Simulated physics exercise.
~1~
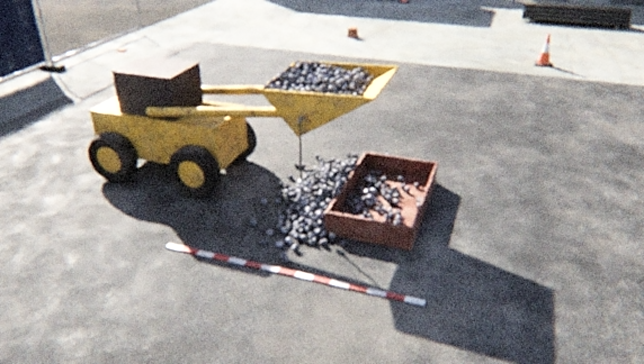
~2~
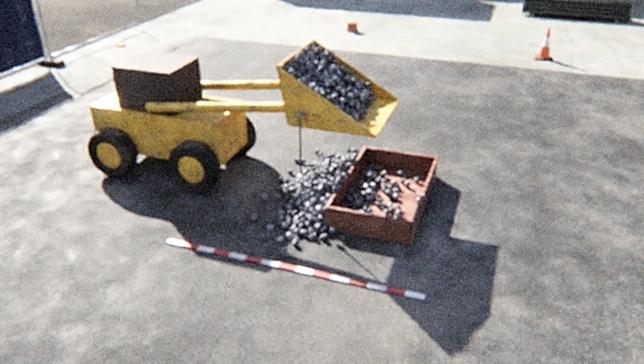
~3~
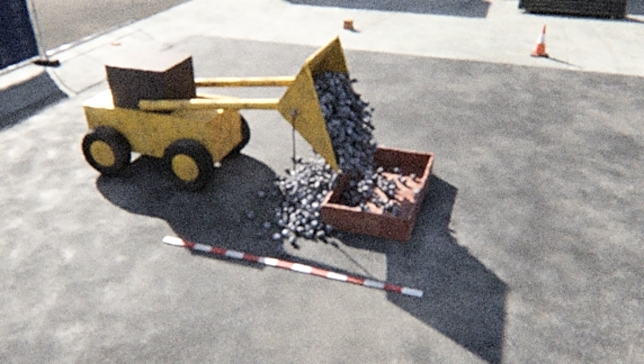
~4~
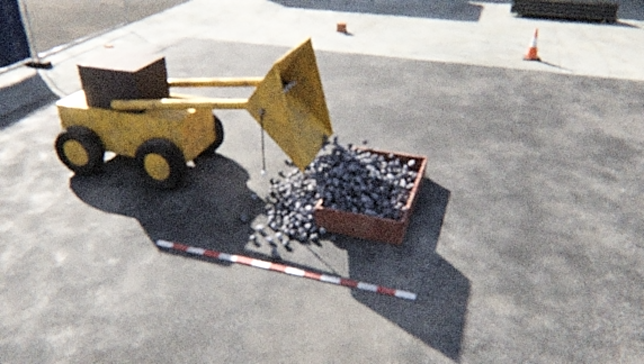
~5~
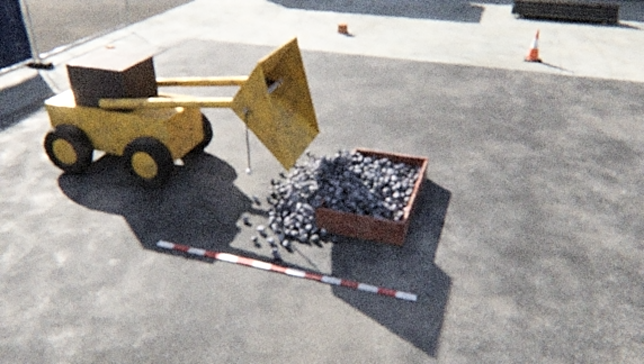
Yellow wheeled loader tipping grey stones into a reddish-brown bin beside spilled stones, then backing left with its emptied bucket still tilted.
